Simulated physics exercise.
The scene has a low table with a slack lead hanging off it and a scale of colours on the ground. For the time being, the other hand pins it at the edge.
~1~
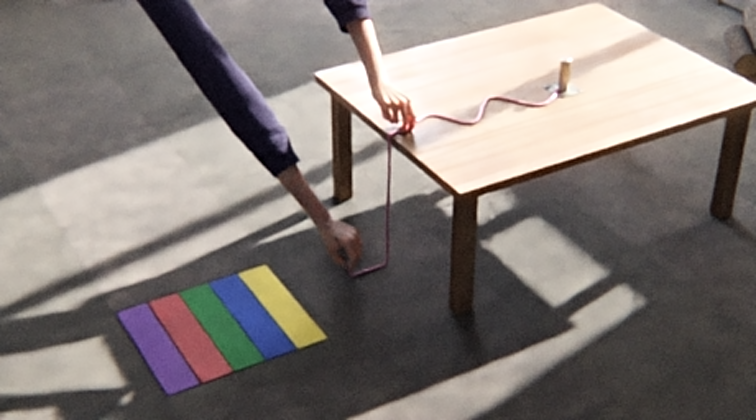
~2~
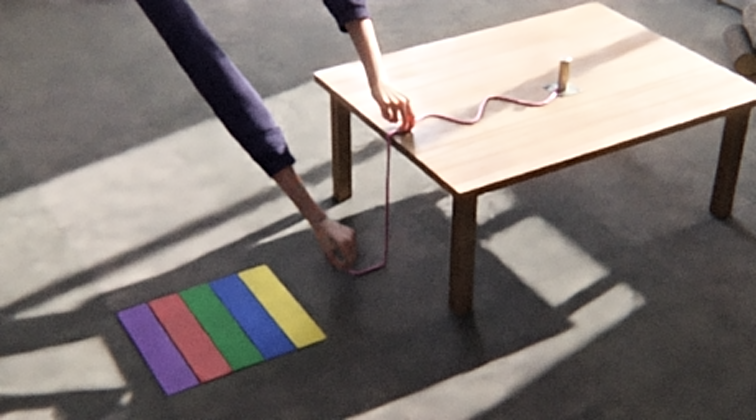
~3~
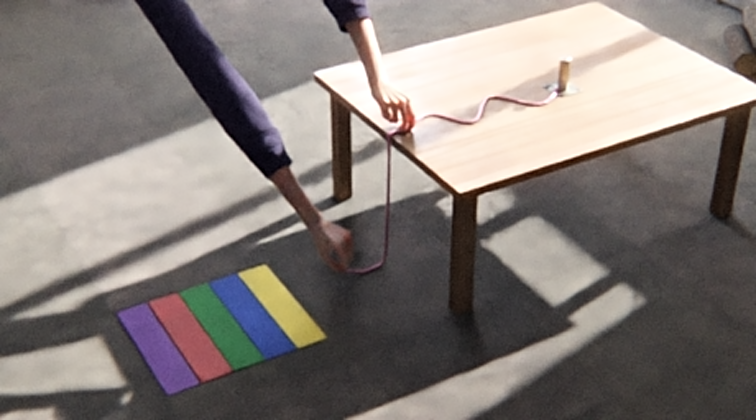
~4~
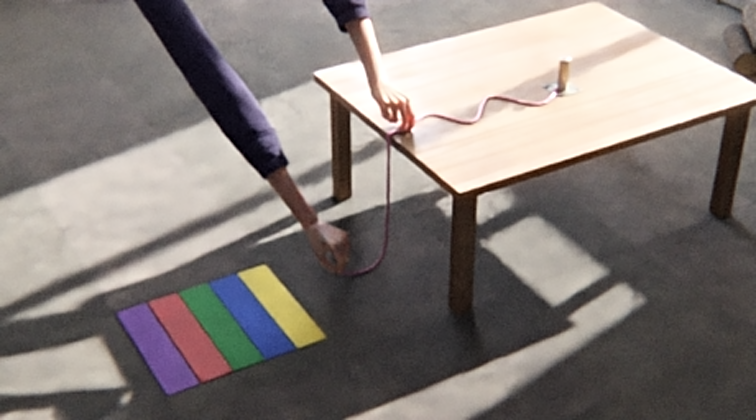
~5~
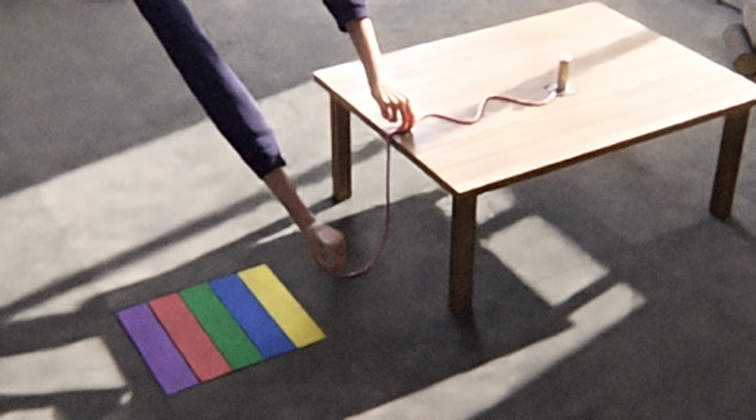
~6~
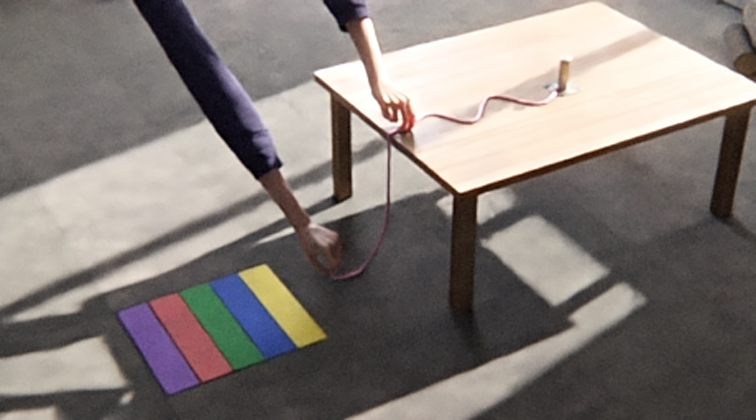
A hand slowly draws the hanging cord's end slightly left while another pins it at the table edge.
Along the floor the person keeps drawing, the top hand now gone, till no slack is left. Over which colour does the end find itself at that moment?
I would say over red.
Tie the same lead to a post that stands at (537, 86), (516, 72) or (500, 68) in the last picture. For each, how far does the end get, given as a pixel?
In that order: (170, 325), (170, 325) and (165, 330).
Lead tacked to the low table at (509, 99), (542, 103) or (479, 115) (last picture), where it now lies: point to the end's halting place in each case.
(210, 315), (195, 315) and (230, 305).
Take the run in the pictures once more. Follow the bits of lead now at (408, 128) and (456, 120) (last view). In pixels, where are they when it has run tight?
First: (360, 161). Second: (414, 128).
Soon after, end near (240, 302); over blue.
Then, end near (207, 313); over green.
At full stretch, end near (188, 320); over red. It gets as far as the red strip.
